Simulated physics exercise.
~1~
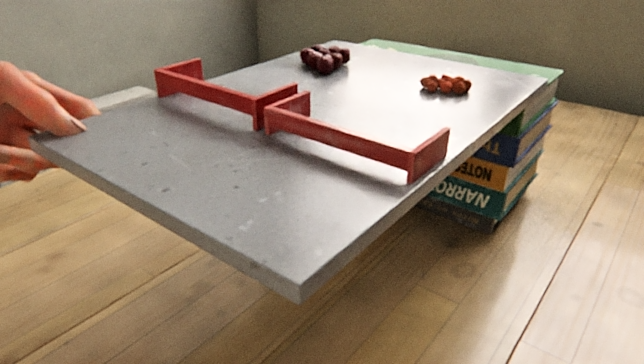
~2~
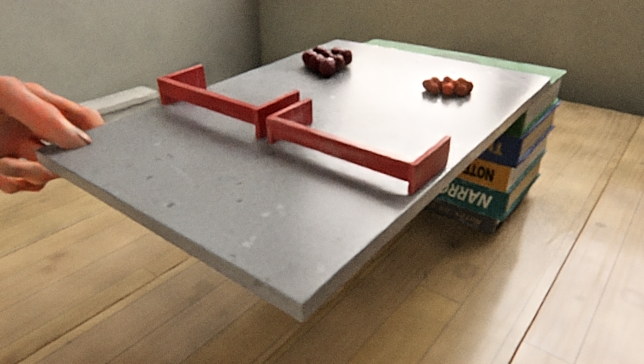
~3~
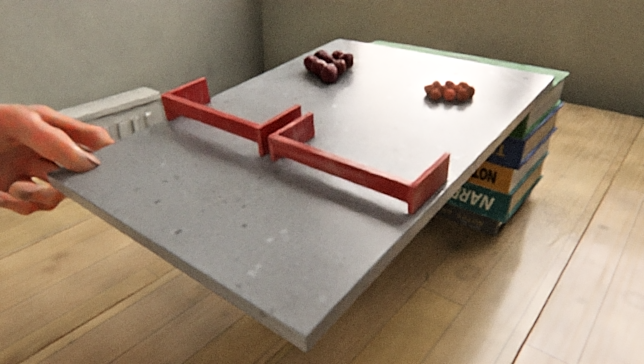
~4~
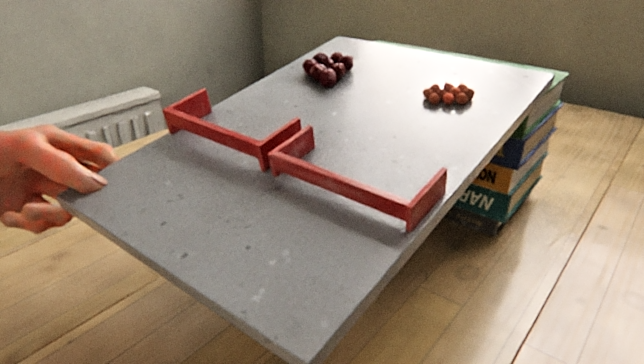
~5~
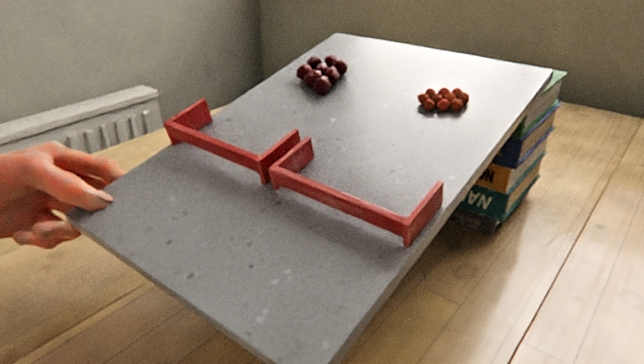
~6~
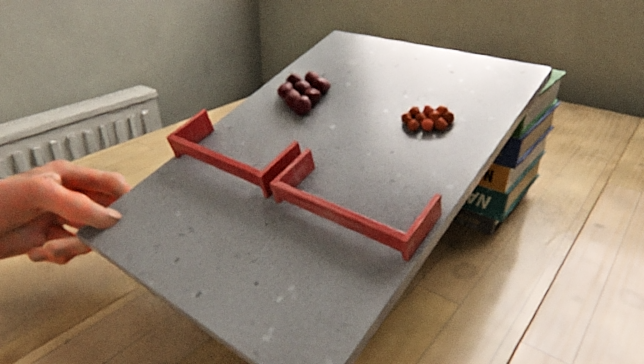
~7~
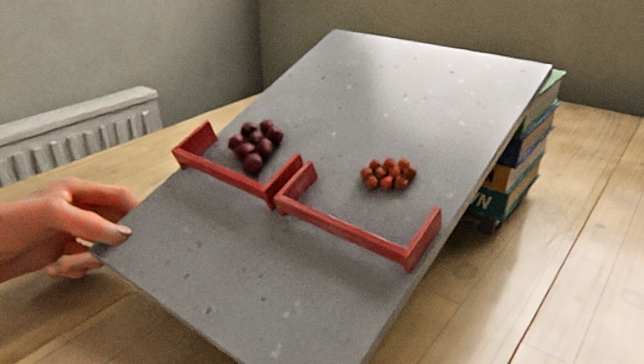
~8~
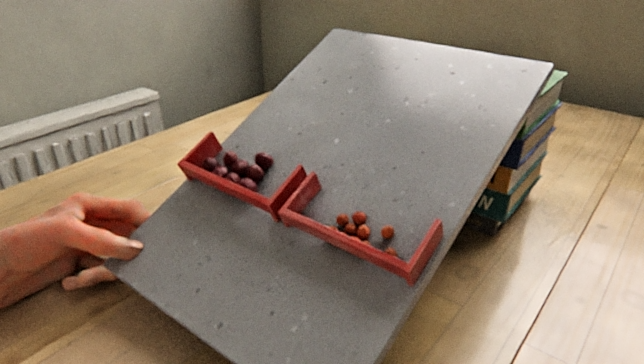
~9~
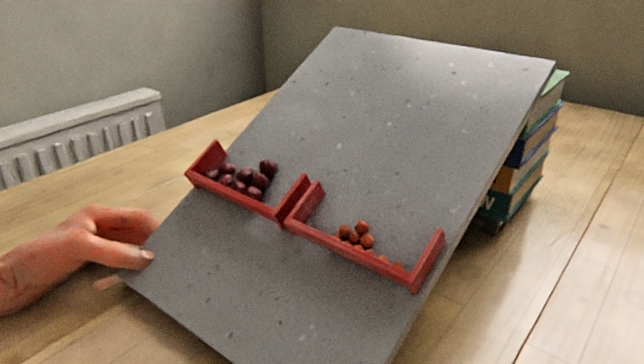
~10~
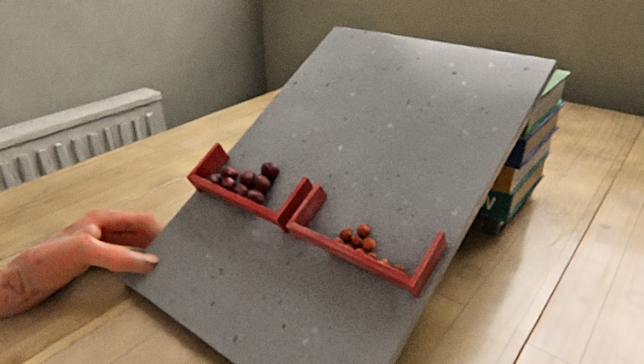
The footage shows a hand lowering one end of a grey board propped on a stack of books, steepening its slope until two clusters of small round items, dark red and orange-brown, slide down and come to rest behind two red barriers.
